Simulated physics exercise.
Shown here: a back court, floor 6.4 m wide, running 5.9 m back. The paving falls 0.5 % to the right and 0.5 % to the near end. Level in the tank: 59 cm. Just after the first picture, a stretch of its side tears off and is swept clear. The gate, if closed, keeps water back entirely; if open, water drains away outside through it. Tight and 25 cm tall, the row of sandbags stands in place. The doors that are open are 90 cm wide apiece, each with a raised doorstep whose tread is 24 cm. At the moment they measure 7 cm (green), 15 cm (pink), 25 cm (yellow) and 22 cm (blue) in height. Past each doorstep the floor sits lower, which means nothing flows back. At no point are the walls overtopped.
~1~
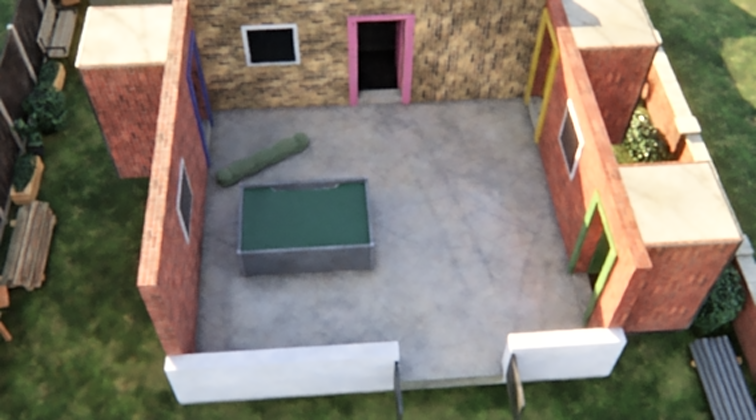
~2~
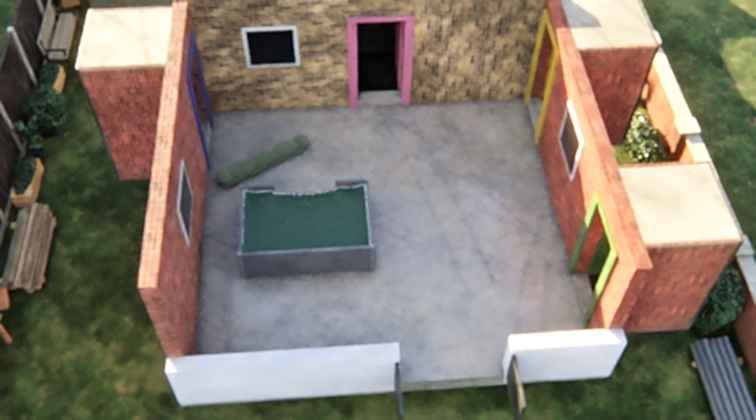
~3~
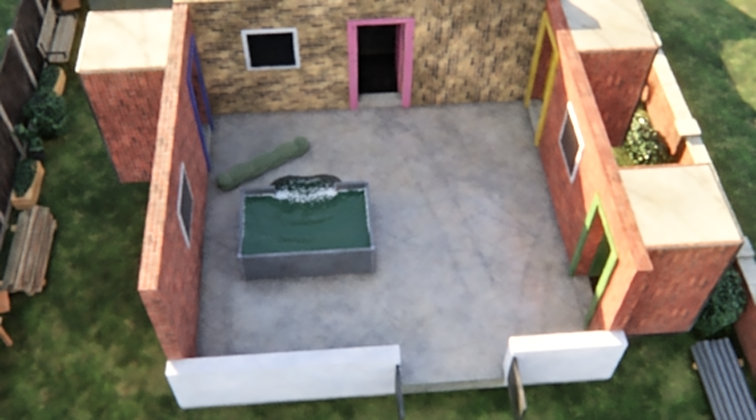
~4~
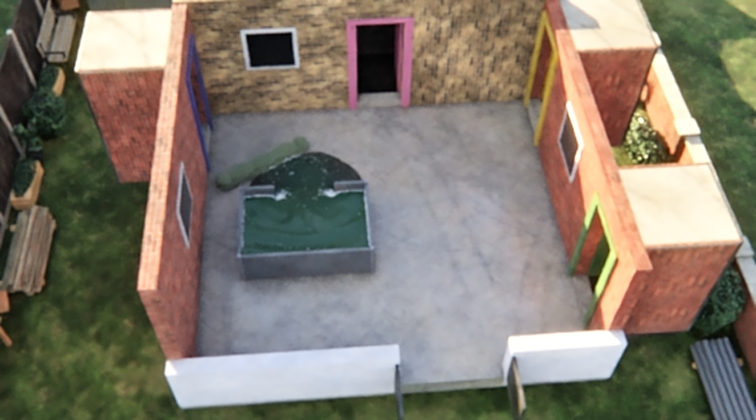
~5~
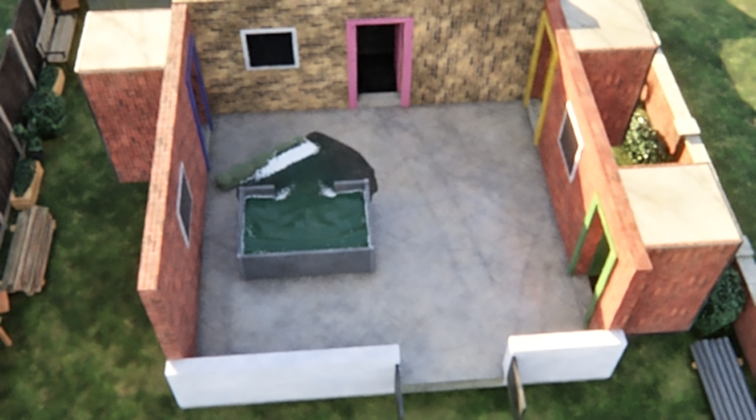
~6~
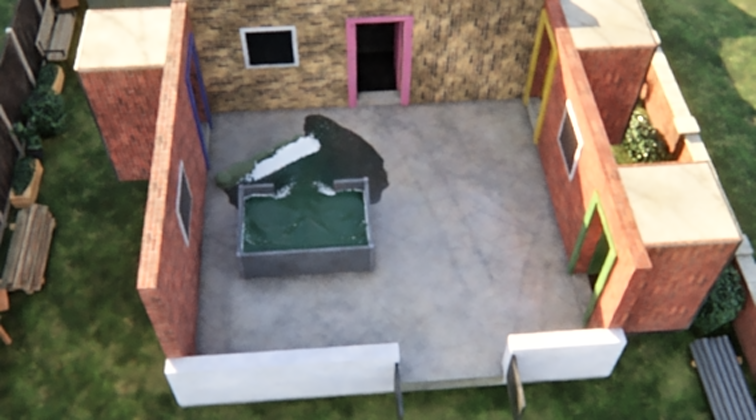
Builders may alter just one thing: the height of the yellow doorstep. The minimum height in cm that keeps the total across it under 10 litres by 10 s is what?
It is close to 19 cm.
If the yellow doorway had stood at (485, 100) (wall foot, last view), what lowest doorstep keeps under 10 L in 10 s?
Around 11.5 cm would do it.
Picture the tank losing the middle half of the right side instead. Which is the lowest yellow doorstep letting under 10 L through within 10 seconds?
Then 9.5 cm.
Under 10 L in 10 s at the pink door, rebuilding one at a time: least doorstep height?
The pink door needs around 20 cm.
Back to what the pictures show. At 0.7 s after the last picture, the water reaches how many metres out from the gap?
3.0 metres.
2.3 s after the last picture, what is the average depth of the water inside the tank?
Around 23 cm on average.
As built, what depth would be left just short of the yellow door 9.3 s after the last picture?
About 7.0 cm.
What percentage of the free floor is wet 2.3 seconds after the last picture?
Approximately 40 % of it.
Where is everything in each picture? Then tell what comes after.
The first frame shows the tank at (305, 217) is whole and still, 59 cm deep; the yellow door at (541, 84) is dry.
In the second frame, water pours out on the far side and has run 0.3 m, to a hidden place; about 8 cm deep outside, 59 cm at the back.
In the third frame, water pours out on the far side and has run 0.7 m, to (288, 179); about 10 cm deep outside, 59 cm at the back.
In the fourth frame, the gap is on the far side, the front 1.3 m out at (300, 157); the back of the tank holds 53 cm.
In the fifth frame, water pours out on the far side and has run 1.8 m, to (315, 136); about 7 cm deep outside, 49 cm at the back.
In the sixth frame, the gap is on the far side, the front 2.2 m out at (311, 119); the back of the tank holds 49 cm; 3.4 m in a straight line remain to the yellow door at (539, 85).
Then, 0.7 s after the last picture water covers 20 % of the floor, deepest (37 cm) near (284, 168); it has not reached the yellow door.
Then, 2.3 s after the last picture water covers 40 % of the floor, deepest (25 cm) near (522, 102); 22 cm at the yellow door, 0 litres in over its 25 cm doorstep.
Then, 9.3 s after the last picture water covers 90 % of the floor, deepest (10 cm) near (567, 357); 7 cm at the yellow door, 0 litres in over its 25 cm doorstep.
At the yellow door as built, the water peaked near 23 cm, 2.7 s after the last picture.
Run again over the same 10 s with other heights there, 33 litres in over 15.5 cm, 4 litres over 21 cm. The limit of 10 litres is kept from about 19 cm up.
